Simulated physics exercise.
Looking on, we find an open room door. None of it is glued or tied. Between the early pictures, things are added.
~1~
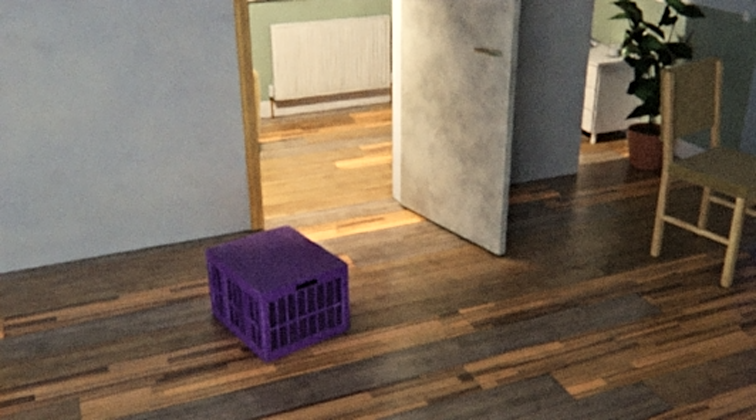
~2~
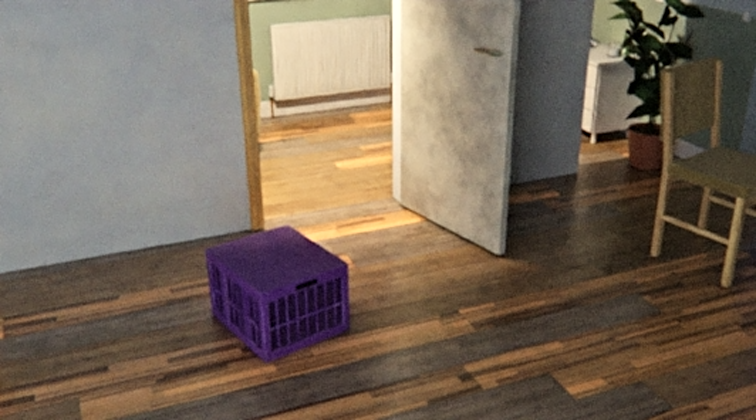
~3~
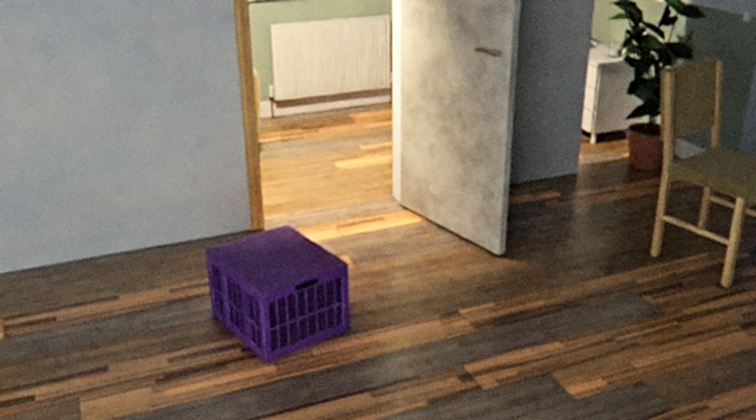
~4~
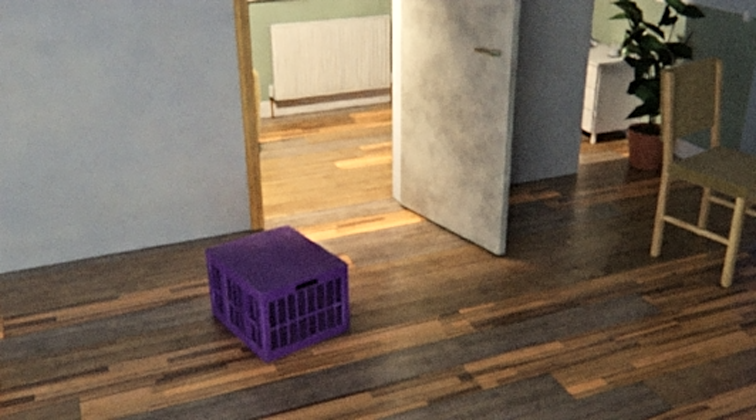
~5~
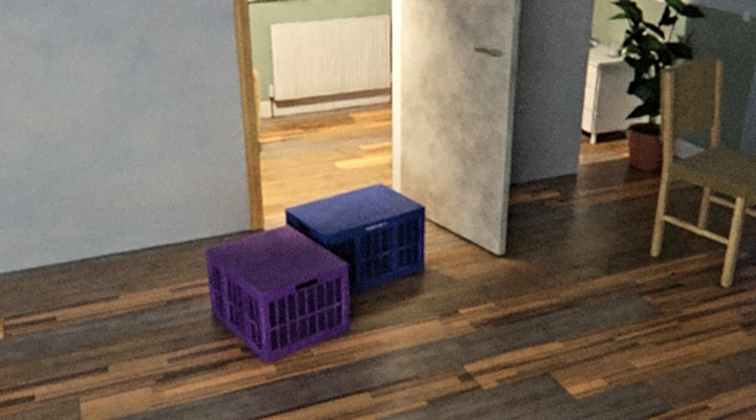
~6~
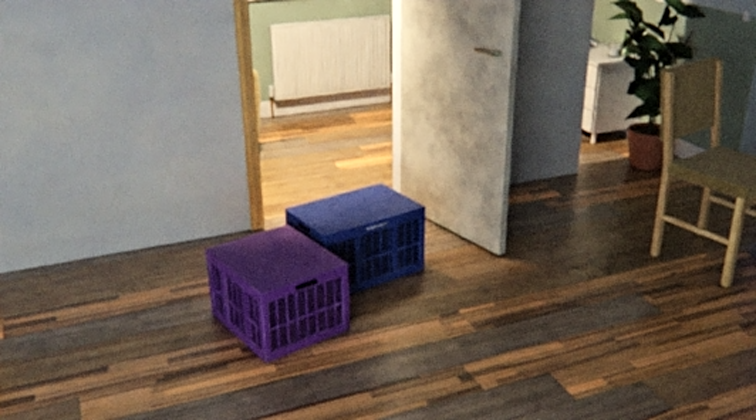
A blue chest appears behind the purple chest, near a door that stays wide open.
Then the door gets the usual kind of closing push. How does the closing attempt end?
It ends with the door stuck open.
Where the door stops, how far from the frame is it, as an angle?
Roughly 75 degrees open.
Then, 0.30 s on from there, door 97° open.
Then, 0.50 s on from there, door 85° open.
Then, 0.60 s on from there, door 78° open.
Then, 0.70 s on from there, door 74° open; blue chest shifted a little near (352, 239).
In the end, door 73° open; both unmoved. At the end, from the last picture's camera, blue chest near (350, 239).
